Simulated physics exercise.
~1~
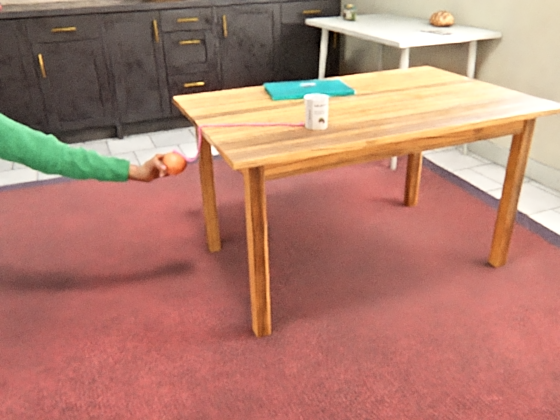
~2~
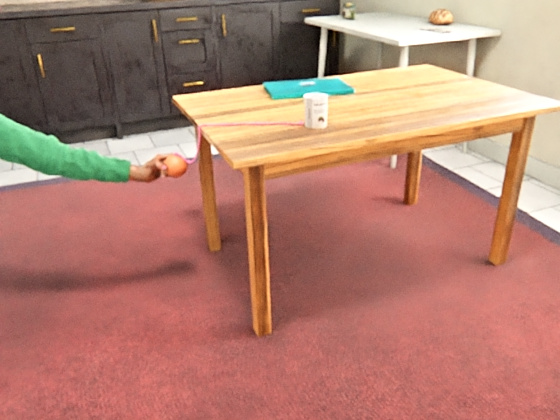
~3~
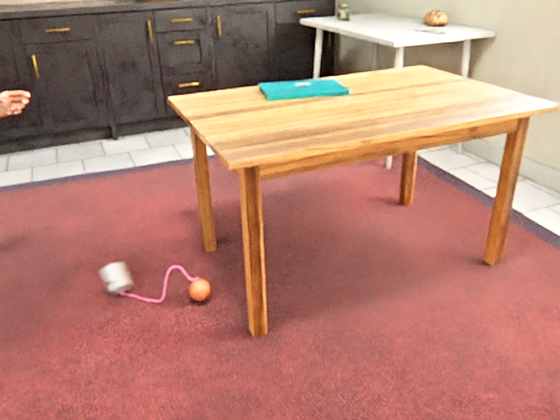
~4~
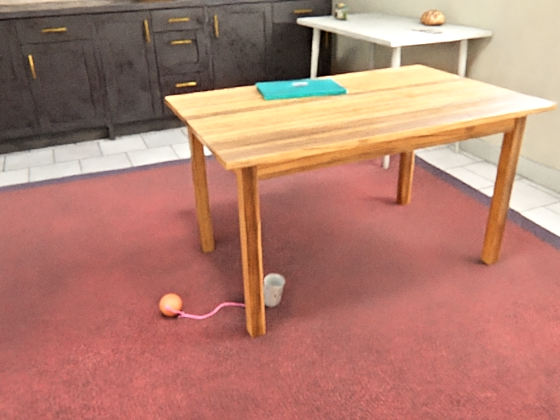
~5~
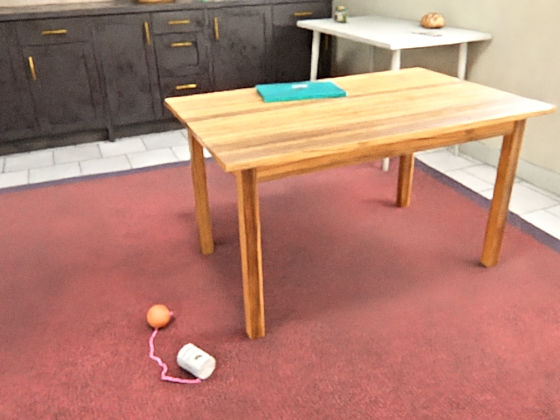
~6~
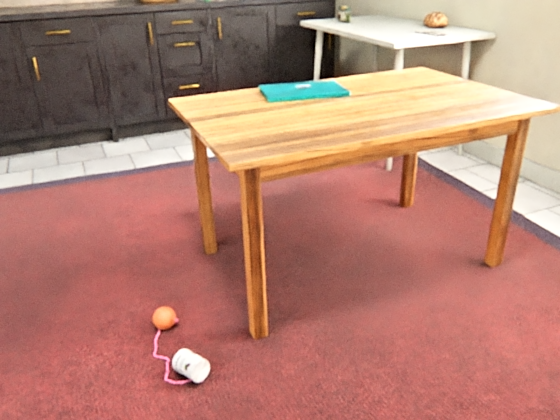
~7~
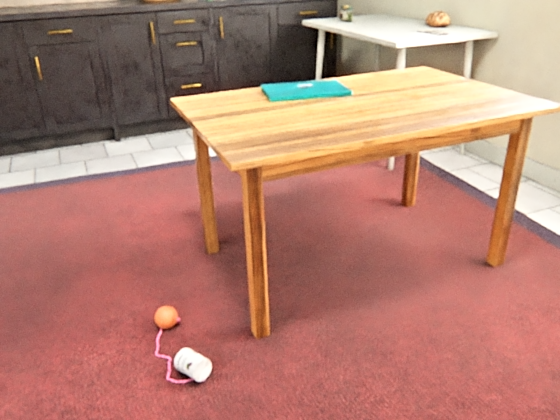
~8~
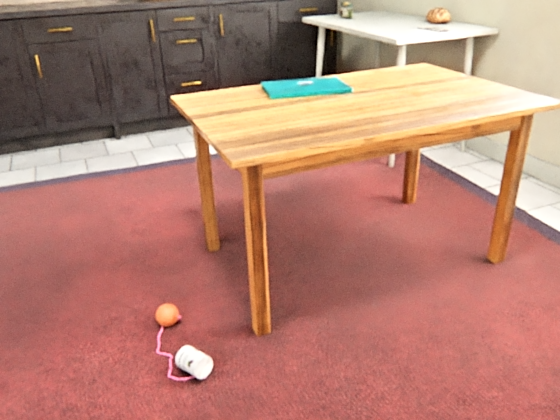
An arm in a green sleeve reaches in from the left, holding an orange beside a wooden table on a red carpet, seen from slightly above by a gently swaying camera. A pink shoelace links the orange to a white cup on the tabletop, near a turquoise laptop, with dark cabinets and a small white table behind. The hand lets go and draws back, and the orange drops to the floor, pulling the cup over the edge. The cup tumbles across the carpet toward the near table leg, then swings back left. It ends on its side near the orange, still tied, while the laptop stays put.
